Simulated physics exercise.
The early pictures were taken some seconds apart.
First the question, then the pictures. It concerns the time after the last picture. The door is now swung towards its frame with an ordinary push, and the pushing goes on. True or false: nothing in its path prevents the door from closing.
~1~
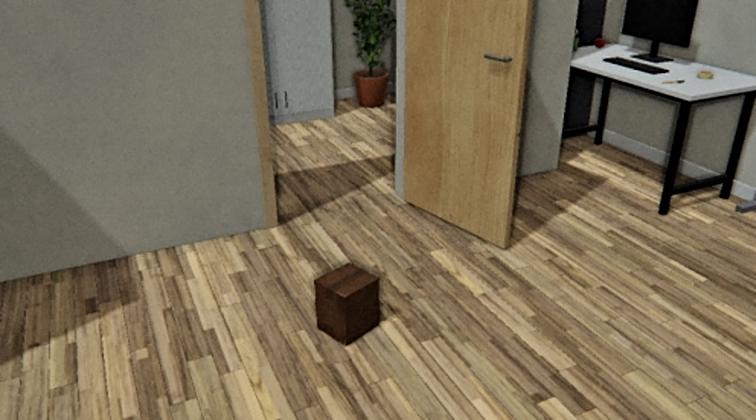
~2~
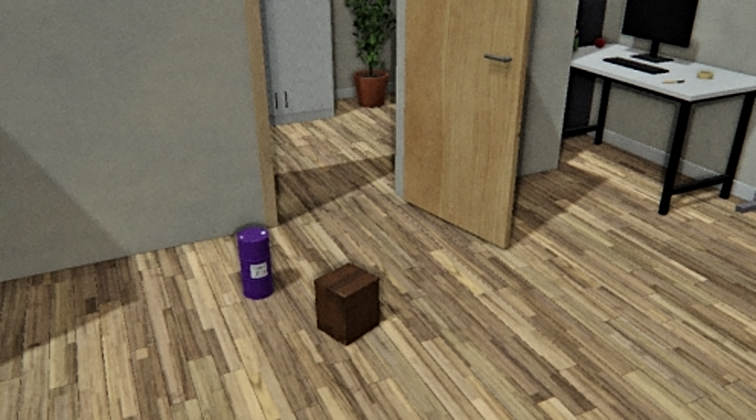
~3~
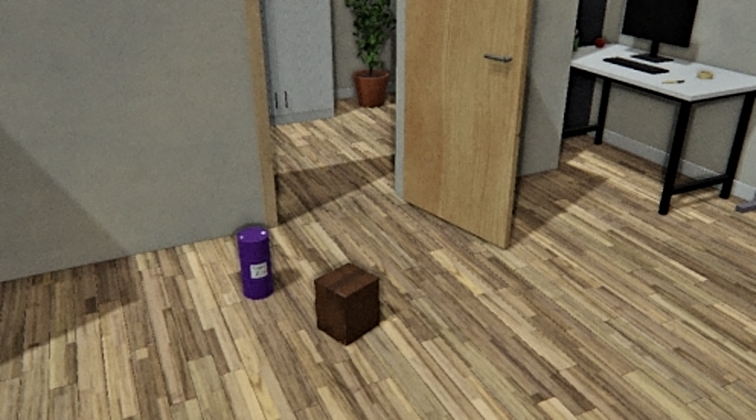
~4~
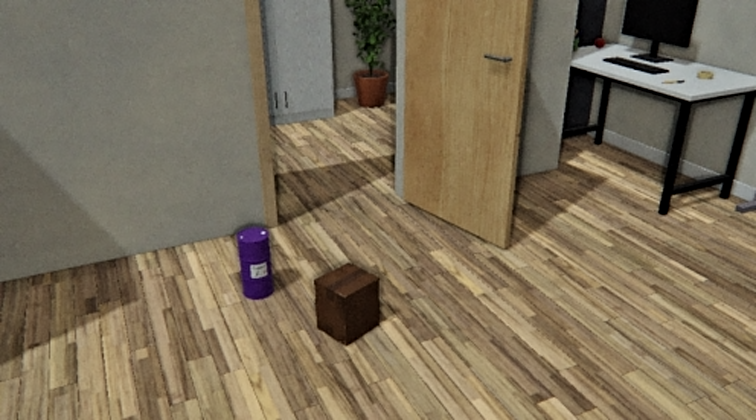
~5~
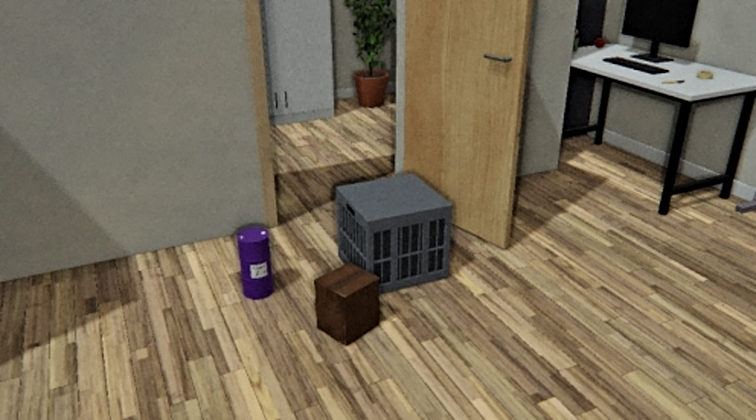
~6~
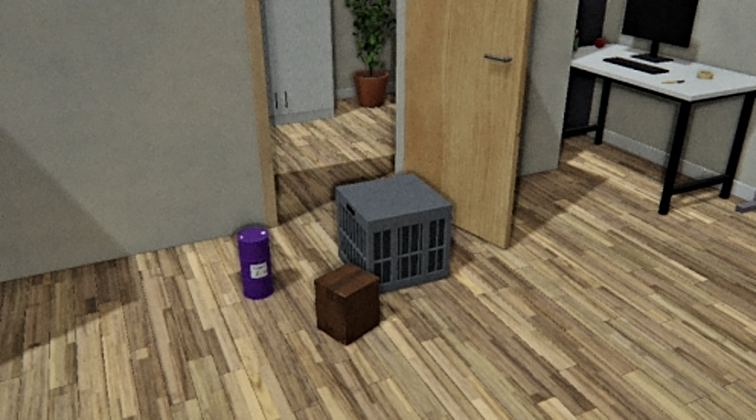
False.
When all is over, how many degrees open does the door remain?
It stays open at around 75°.
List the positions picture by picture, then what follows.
The first picture shows door wide open and still; brown box (348, 303).
The second picture shows door wide open and still; brown box (348, 303); purple canister (256, 264).
The third picture shows door wide open and still; brown box (348, 303); purple canister (256, 264).
The fourth picture shows door wide open and still; brown box (348, 303); purple canister (256, 264).
The fifth picture shows door wide open and still; brown box (348, 303); purple canister (256, 264).
The sixth picture shows door wide open and still; grey chest (392, 232); brown box (348, 303).
Then, 0.40 s on from there, door 97° open.
Then, 0.60 s on from there, door 88° open.
Then, 0.80 s on from there, door 77° open.
In the end, door 76° open; all 3 unmoved. At the end, from the last picture's camera, grey chest near (391, 232).
